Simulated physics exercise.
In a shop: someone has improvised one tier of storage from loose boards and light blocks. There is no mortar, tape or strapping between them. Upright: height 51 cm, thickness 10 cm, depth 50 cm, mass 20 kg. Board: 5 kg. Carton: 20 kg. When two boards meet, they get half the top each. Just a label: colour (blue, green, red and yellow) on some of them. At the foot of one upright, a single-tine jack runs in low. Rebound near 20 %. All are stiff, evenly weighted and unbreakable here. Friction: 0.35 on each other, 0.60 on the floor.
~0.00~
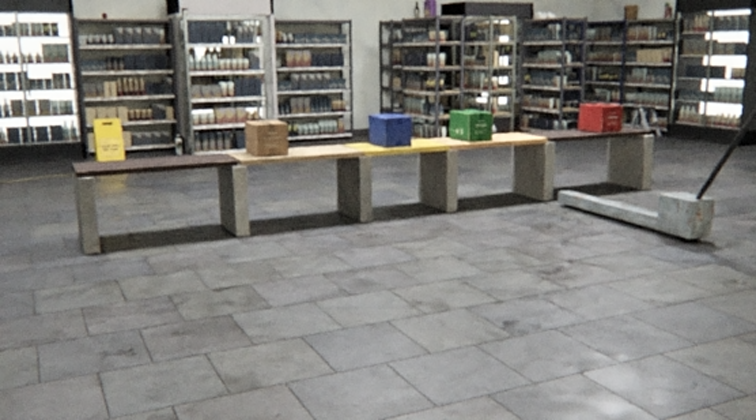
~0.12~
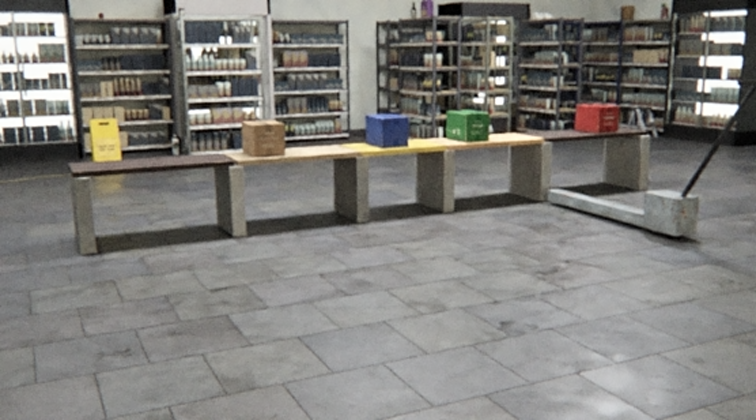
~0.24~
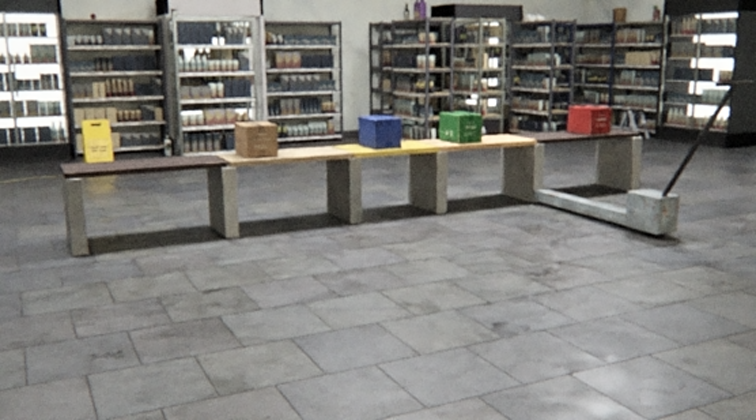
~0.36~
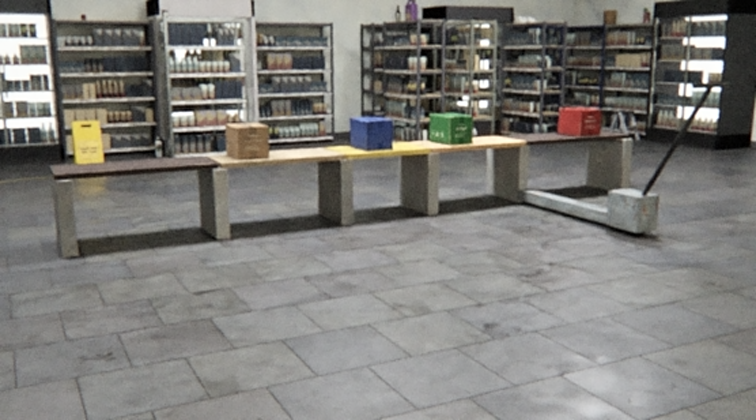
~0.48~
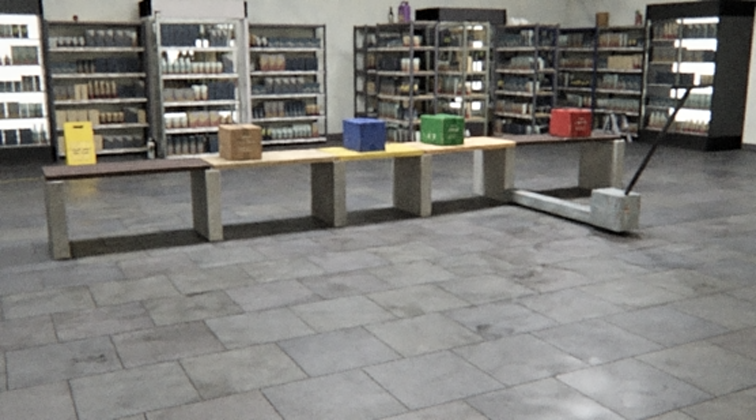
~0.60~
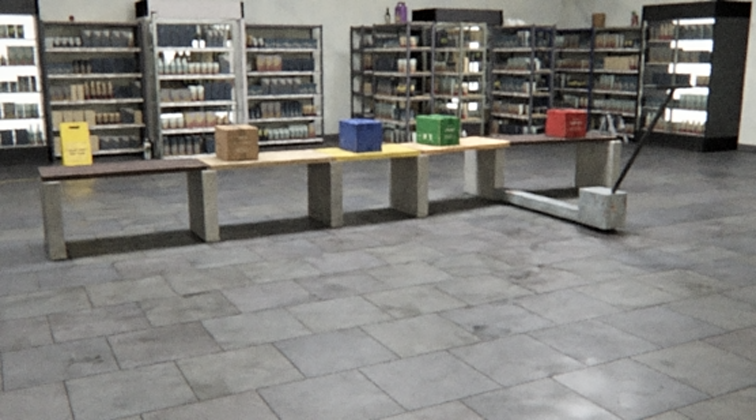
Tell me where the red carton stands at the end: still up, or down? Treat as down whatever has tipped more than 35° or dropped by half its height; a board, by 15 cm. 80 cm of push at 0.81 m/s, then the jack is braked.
At the end the red carton is down.
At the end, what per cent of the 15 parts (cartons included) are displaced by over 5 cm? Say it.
I make it 40 per cent.
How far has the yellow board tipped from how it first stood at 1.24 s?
It sits at about 0 degrees.
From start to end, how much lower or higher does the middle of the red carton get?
Height change: About 50 cm lower.
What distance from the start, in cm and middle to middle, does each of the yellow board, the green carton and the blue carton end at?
Here yellow ends up 0 centimetres away, green 80 centimetres and blue 0 centimetres.
By 0.90 s, none of the 15 pieces down, 5 disturbed; red carton tilted 4°; green carton moved 10 cm.
By 1.24 s, 2 of the 15 pieces down; red carton tilted 28°, 24 cm lower; green carton tilted 19°, 10 cm lower.
By 1.70 s, 5 of the 15 pieces down; red carton tilted 9°, 50 cm lower; green carton tilted 23°, 23 cm lower.
When it is over (2.5 s), 5 of the 15 pieces down; red carton tilted 6°, 50 cm lower; green carton tilted 23°, 37 cm lower; yellow board unmoved. In pixels of the last frame, middles, red carton near (514, 178), green carton near (483, 166).
